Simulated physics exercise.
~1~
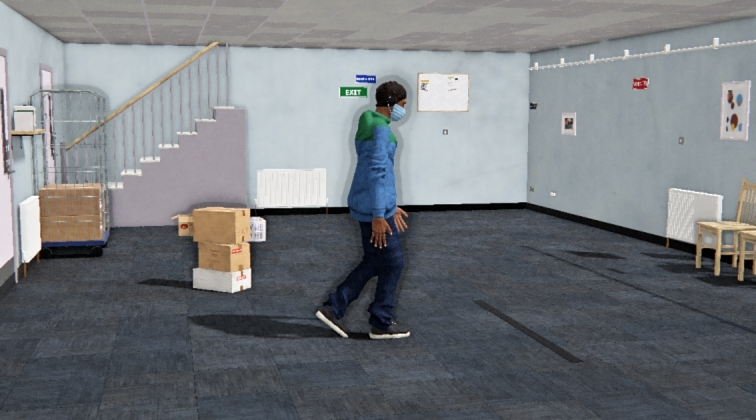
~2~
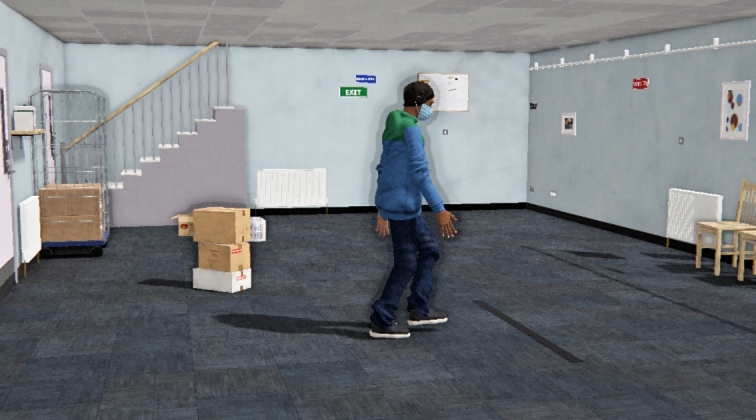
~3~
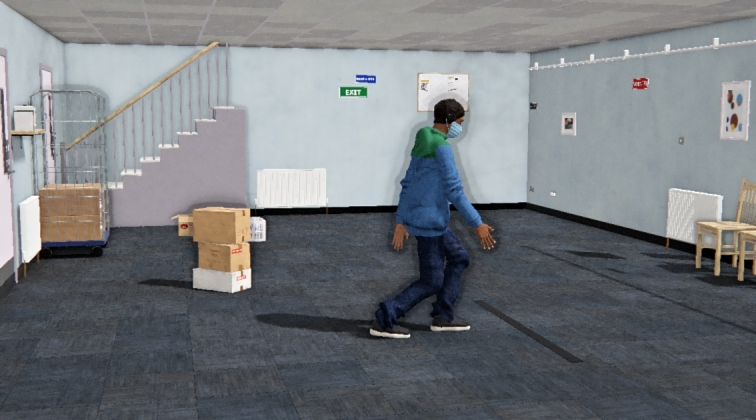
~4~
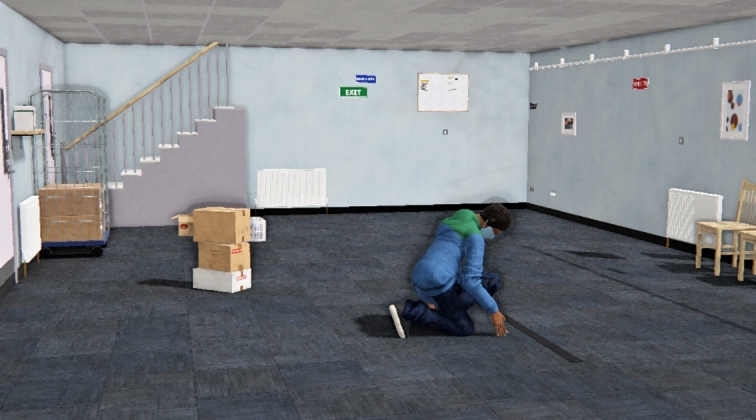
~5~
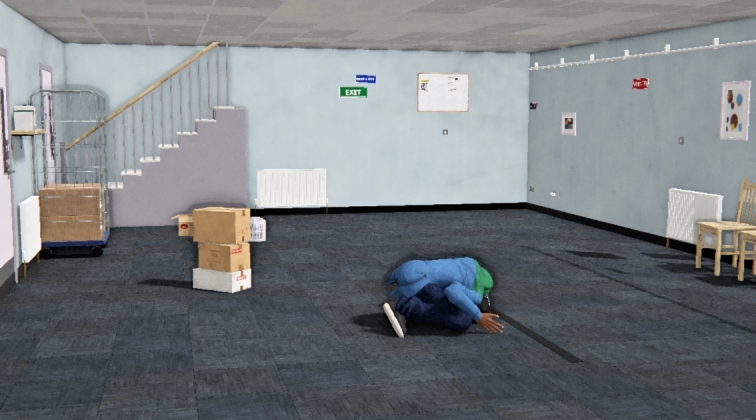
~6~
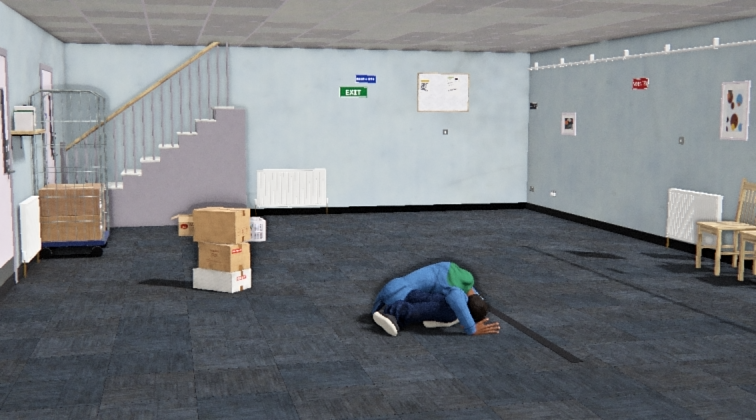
A masked person in a blue and green hoodie walked right across a room toward a black strip on the floor, then dropped to their knees and folded forward, ending curled up with head and hands down, short of the strip.
